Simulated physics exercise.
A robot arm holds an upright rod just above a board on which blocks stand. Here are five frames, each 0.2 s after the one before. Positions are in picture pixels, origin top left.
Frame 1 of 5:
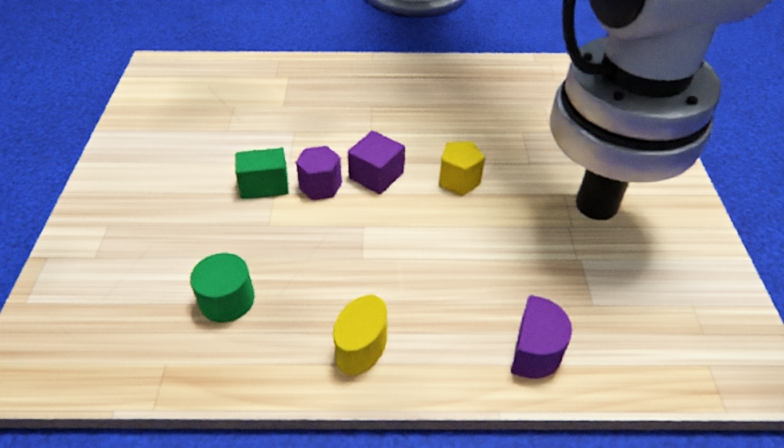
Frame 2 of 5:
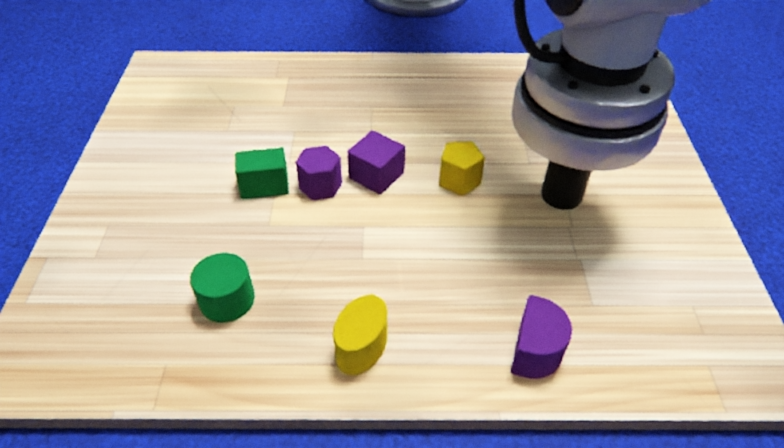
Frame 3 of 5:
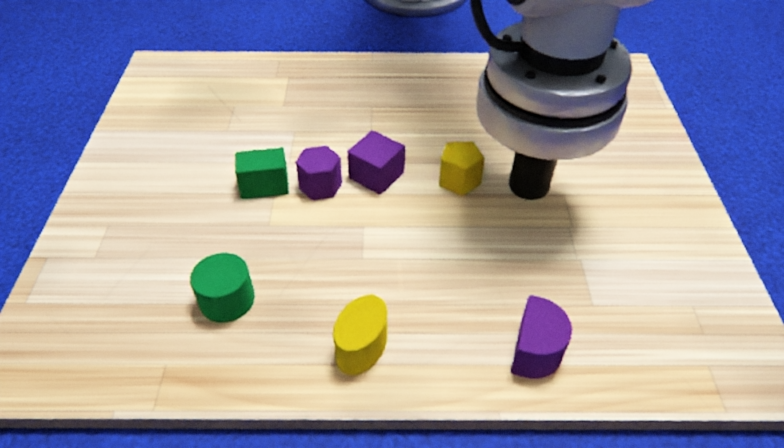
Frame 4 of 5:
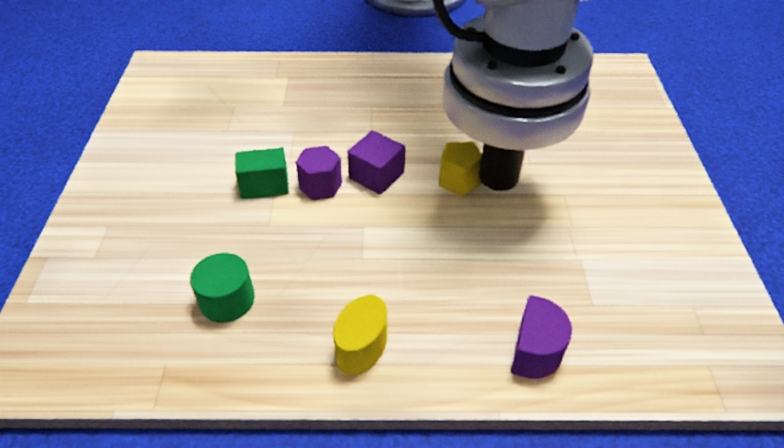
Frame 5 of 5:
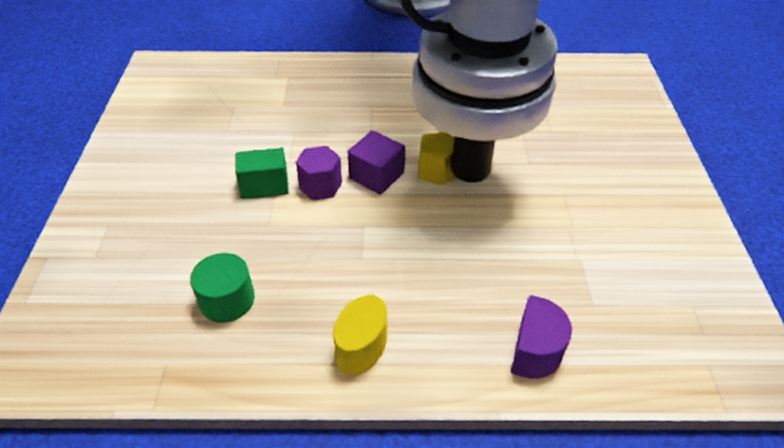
A robot arm with a dark upright rod moves above a pale wooden board on blue cloth, seen from above at an angle by a still camera. Green, purple and yellow blocks stand in a row toward the back, with a green cylinder, yellow oval and purple half-round nearer the front. The rod glides left from the right side, meets the yellow block and pushes it slightly toward the purple ones.
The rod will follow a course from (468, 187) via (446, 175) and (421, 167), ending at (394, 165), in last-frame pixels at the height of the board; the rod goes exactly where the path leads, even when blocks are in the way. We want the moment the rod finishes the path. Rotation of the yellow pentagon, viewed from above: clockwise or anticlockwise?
In a top view, it turns clockwise.
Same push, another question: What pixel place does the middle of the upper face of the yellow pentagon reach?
The top centre is at (376, 117).
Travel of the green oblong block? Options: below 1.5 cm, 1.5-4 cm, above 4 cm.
The distance will be below 1.5 cm.
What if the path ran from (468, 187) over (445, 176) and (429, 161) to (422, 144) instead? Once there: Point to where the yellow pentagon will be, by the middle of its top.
Around (388, 110).
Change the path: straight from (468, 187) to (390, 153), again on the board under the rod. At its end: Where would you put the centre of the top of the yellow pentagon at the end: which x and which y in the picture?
I'd expect the centre of its top face to be at (368, 108).
What follows on the original path. Halfway along, rod at (434, 153); yellow pentagon at (405, 127).
At the end, rod at (394, 149); green oblong block still; purple hexagonal block at (310, 160); purple square piece at (357, 151); yellow pentagon at (376, 117), turned 25° clockwise.
